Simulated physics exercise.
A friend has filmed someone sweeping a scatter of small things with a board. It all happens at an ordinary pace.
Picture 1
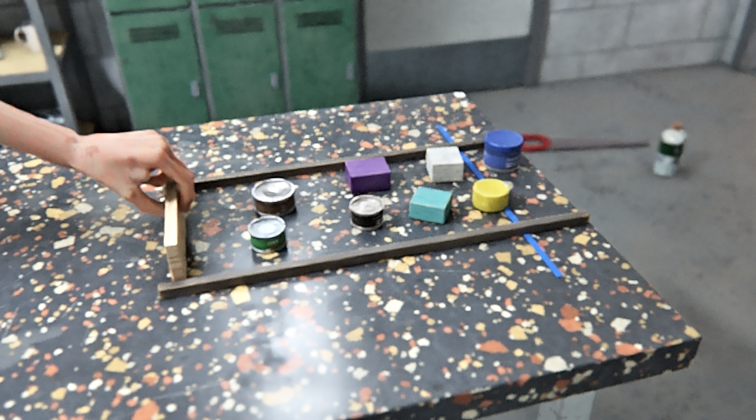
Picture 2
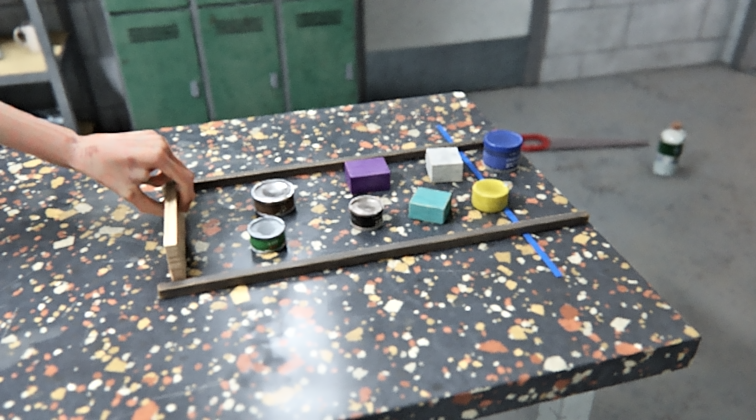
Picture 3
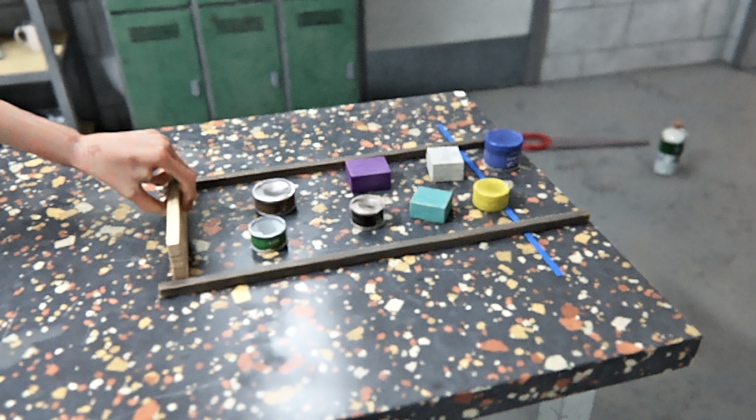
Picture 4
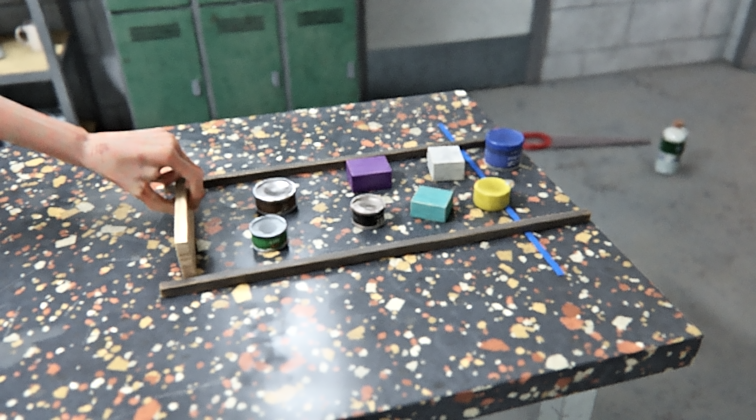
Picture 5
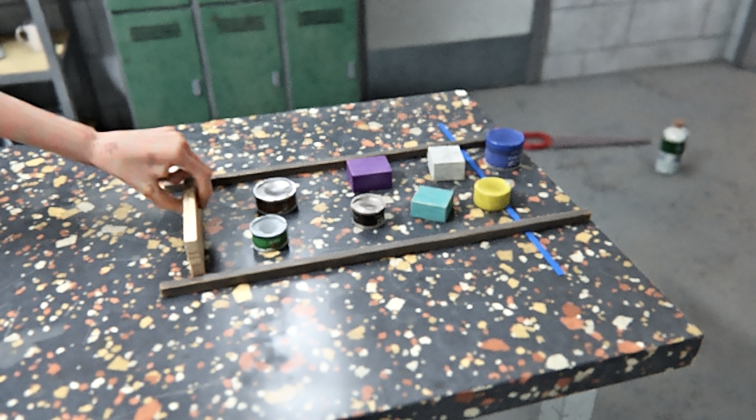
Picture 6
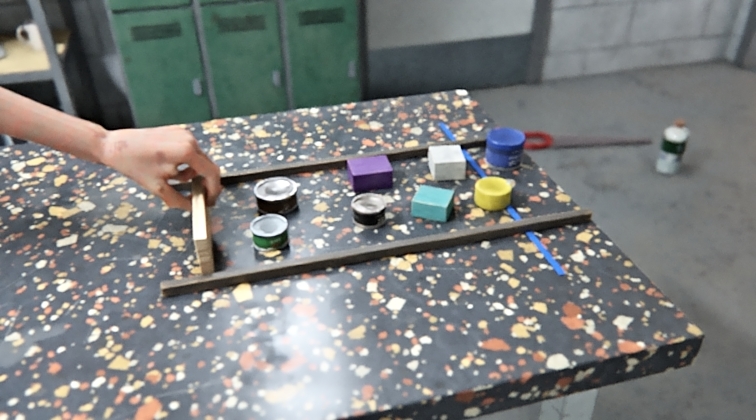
On a speckled tabletop in a room with green lockers, a hand holds a wooden board upright at the left end of two dark rails, with small tins, pots and coloured blocks scattered between them. The hand slides the board slightly right, while the objects stay practically still.
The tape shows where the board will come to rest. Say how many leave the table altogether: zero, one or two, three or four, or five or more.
Outcome: The number that fall off is one or two.
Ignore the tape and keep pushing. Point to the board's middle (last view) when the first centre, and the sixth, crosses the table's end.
First at (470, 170), next at (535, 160).
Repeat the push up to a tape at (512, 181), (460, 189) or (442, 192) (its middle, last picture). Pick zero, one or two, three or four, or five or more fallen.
For each place: Three or four; none; none.
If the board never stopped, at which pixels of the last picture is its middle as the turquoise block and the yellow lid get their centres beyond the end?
Its middle is around (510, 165) and around (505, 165).
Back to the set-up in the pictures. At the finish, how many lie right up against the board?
It touches 4.
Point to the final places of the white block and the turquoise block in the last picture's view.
First (516, 149), then (548, 193).
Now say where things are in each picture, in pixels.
The first frame shows blue tin (502, 151); yellow lid (491, 196); white block (445, 165); board (176, 215); tape (488, 187).
The second frame shows yellow lid (490, 196); turquoise block (431, 205).
The third frame shows white block (445, 164); board (178, 215).
The fourth frame shows blue tin (503, 149); green pot (269, 234).
The fifth frame shows yellow lid (492, 194); black tin (368, 212).
The sixth frame shows blue tin (505, 149); yellow lid (493, 193); white block (447, 163); board (202, 210); tape (490, 184).
A little later, none off yet; blue tin at rest near (505, 149); yellow lid at rest near (493, 193); white block at rest near (447, 163).
Next, none off yet; blue tin at rest near (505, 149); yellow lid at rest near (493, 193); white block at rest near (451, 162).
When it is over, the number that fall off is one or two; down, blue tin.
